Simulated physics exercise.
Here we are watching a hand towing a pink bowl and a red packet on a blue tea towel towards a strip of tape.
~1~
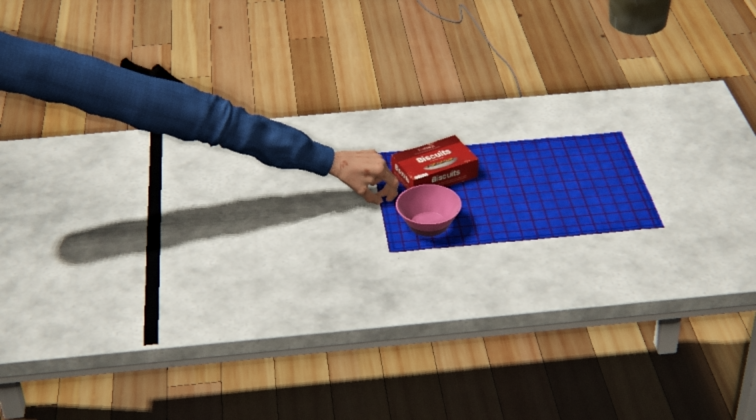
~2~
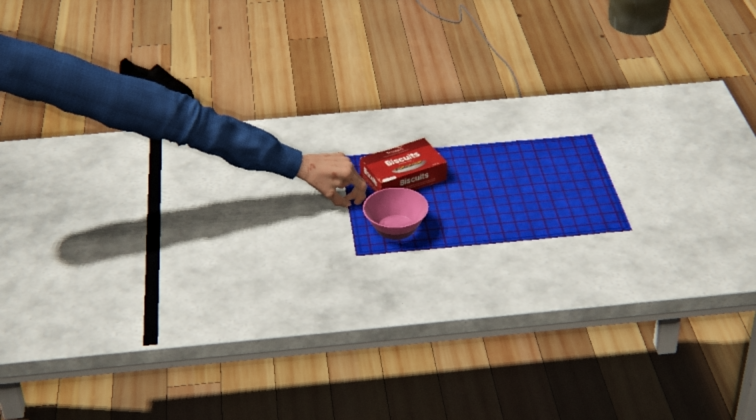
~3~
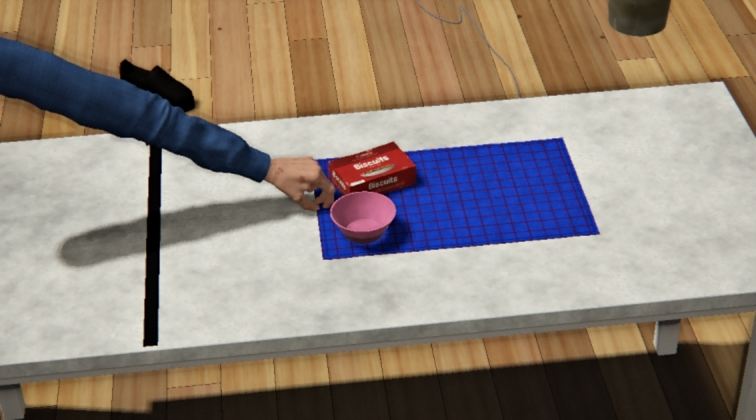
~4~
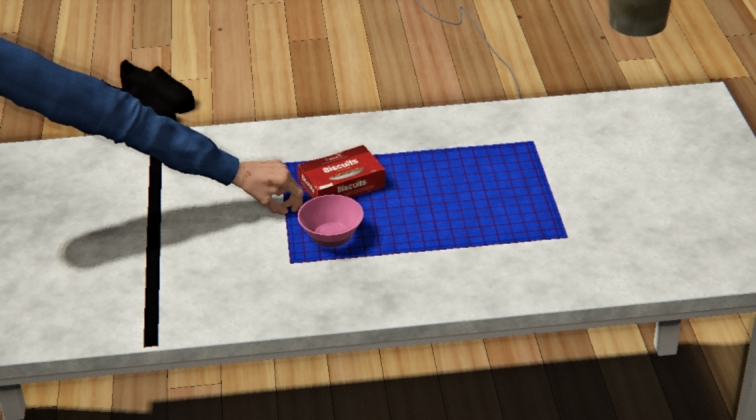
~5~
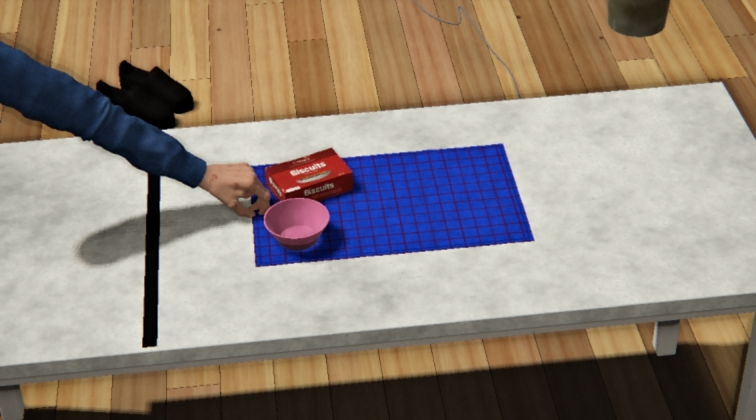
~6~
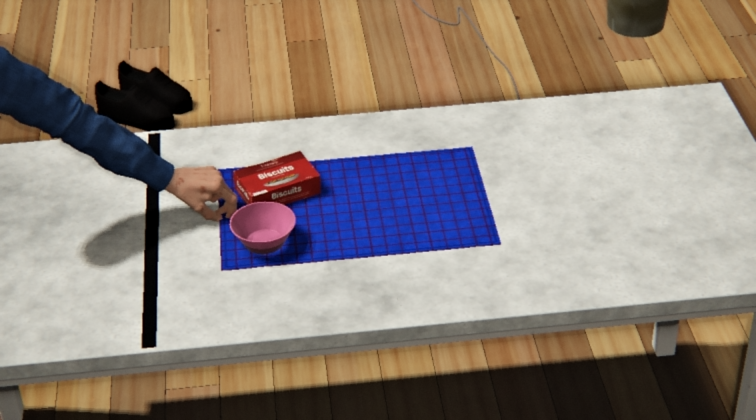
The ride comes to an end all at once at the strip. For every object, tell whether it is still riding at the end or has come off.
Pink bowl - come off, red packet - come off.
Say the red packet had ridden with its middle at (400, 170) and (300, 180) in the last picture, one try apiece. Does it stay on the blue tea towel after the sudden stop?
In the first case the item rides out the stop, and in the second case it goes over the edge.
Then, 0.06 s past the final frame, hem short of the tape; pink bowl on the cloth near (224, 236); red packet on the cloth near (239, 186).
Then, 0.17 s past the final frame, hem at the tape; pink bowl on the cloth near (156, 242); red packet on the cloth near (174, 191).
When it is over, hem at the tape; pink bowl ahead of the hem near (84, 250); red packet ahead of the hem near (95, 200). The pink bowl shoots off the front and the red packet slides clear of the cloth.
